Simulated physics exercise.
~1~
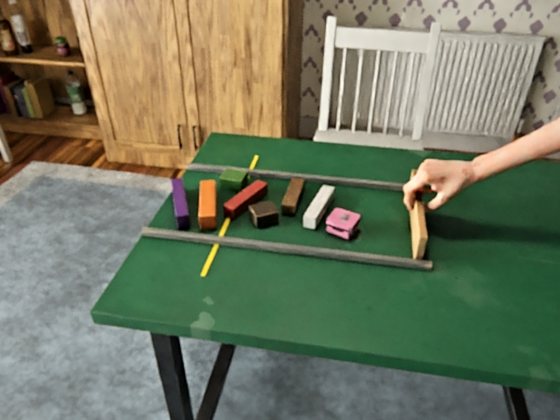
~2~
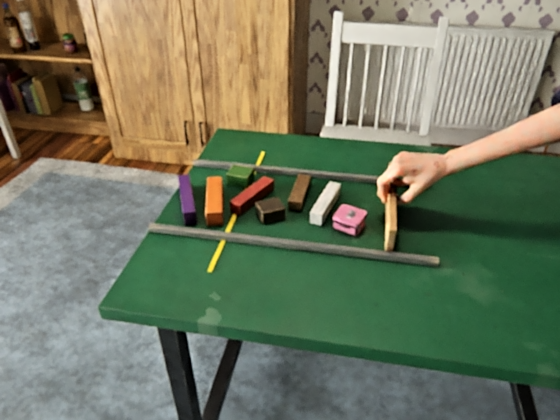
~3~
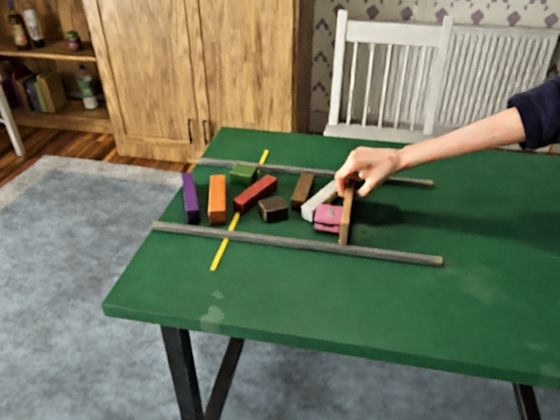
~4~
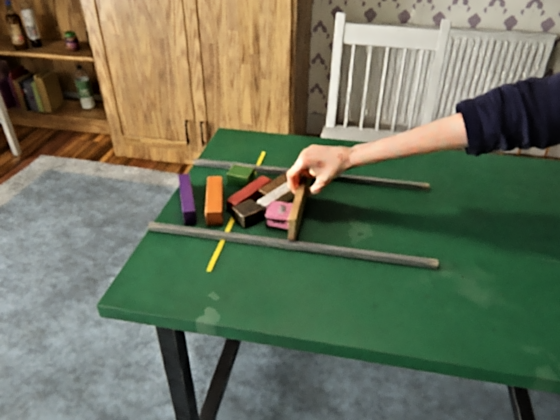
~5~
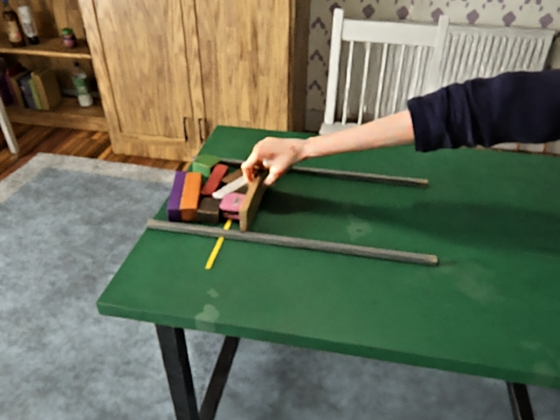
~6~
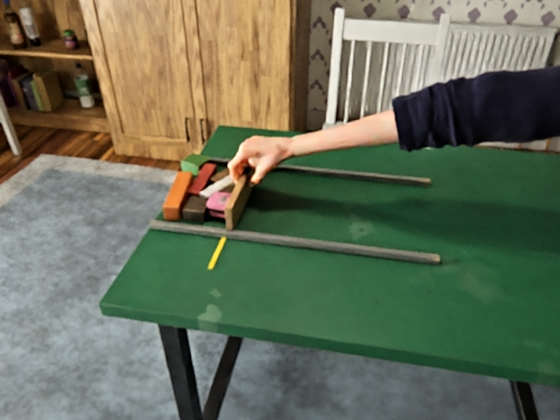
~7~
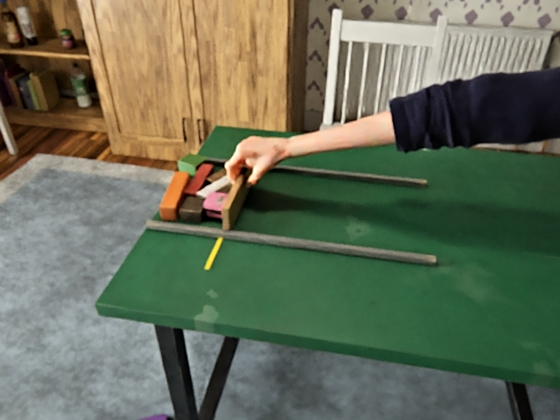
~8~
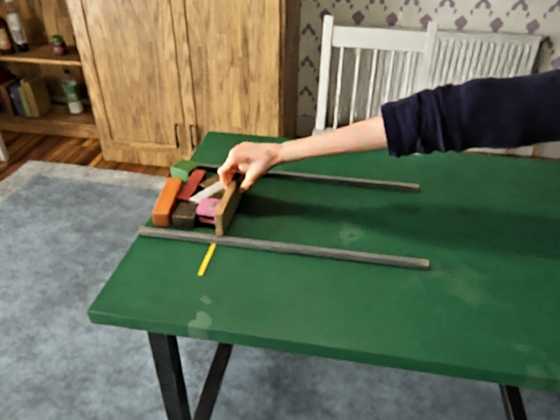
On a green table, a hand pushing a board left sweeps coloured blocks together until the purple one drops off the end.
